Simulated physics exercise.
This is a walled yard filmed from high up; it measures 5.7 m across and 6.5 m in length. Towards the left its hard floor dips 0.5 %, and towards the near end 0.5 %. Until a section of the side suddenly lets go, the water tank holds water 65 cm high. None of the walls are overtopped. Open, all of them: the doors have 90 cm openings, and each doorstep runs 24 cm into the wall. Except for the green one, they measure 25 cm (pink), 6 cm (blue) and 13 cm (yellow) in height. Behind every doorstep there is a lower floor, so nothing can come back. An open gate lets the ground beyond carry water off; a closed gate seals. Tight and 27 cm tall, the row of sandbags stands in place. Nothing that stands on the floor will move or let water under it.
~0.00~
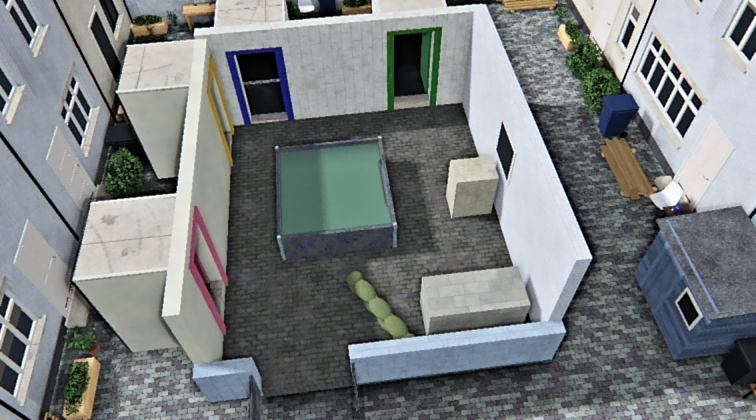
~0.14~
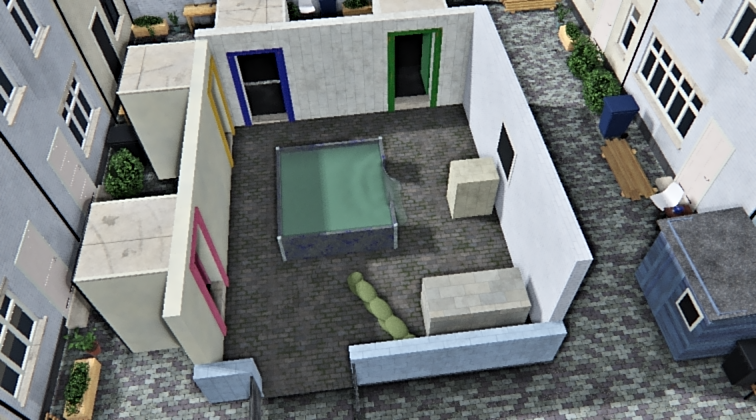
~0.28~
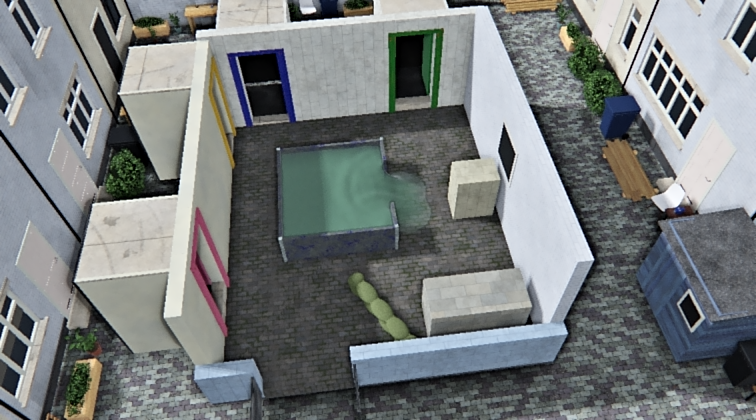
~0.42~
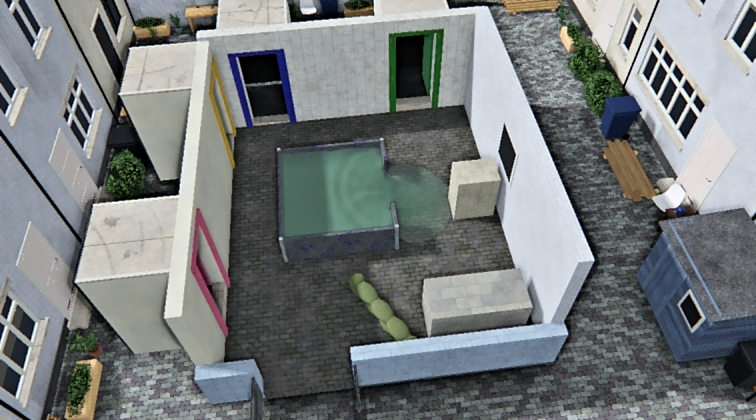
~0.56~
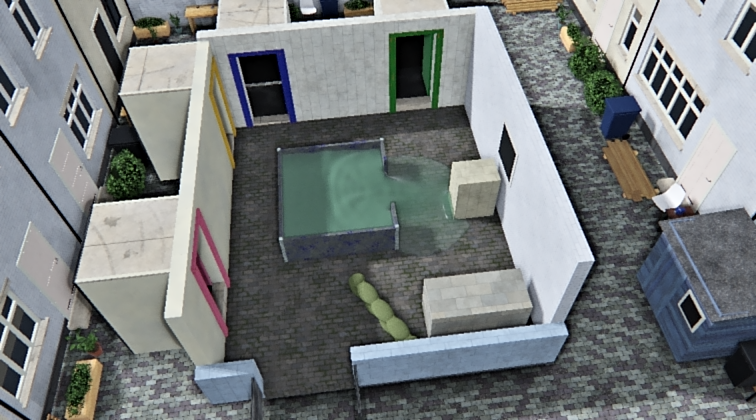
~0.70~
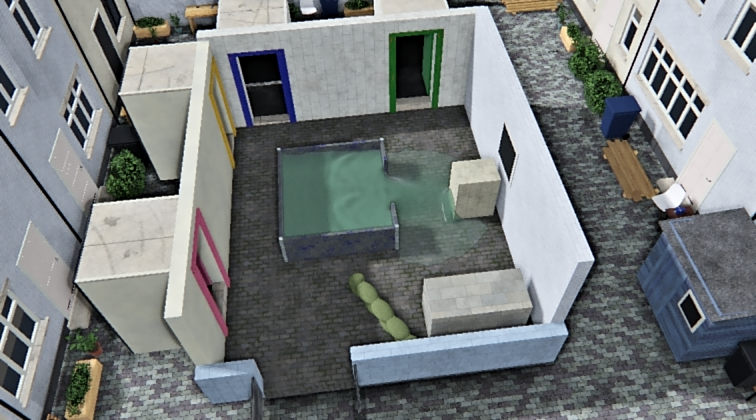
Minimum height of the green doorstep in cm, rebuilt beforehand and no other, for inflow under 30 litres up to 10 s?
16 cm.
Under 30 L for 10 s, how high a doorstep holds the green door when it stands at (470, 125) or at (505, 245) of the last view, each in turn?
About 19 cm, then about 13.5 cm.
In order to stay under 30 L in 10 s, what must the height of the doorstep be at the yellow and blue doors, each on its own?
About 14.5 cm at yellow and 10.5 cm at blue.
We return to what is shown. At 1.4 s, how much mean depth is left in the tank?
The mean depth is about 48 cm.
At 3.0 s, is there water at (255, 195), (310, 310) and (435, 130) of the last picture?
In order: Untouched, untouched, soaked.
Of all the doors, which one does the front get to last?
The answer is the pink door.
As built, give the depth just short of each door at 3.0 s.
In cm: Green 20, pink 0, blue 0, yellow 0.
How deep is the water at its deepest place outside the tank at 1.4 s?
It gets to close to 43 centimetres there.
After 1.4 s water covers 25 % of the floor, deepest (43 cm) near (442, 211); it has not reached the green door.
After 3.0 s water covers 40 % of the floor, deepest (36 cm) near (447, 111); 20 cm at the green door, 1 litre in over its 19 cm doorstep.
After 10.0 s water covers 95 % of the floor, deepest (18 cm) near (416, 359); 12 cm at the green door, 14 litres in over its 19 cm doorstep.
At the green door as built, the water arrived by 2.1 s and peaked near 21 cm at 3.4 s.
With a doorstep of 14 cm, 54 litres would have come in within the 10 s; with 18.5 cm, 16 litres. So under 30 litres takes about 16 cm.
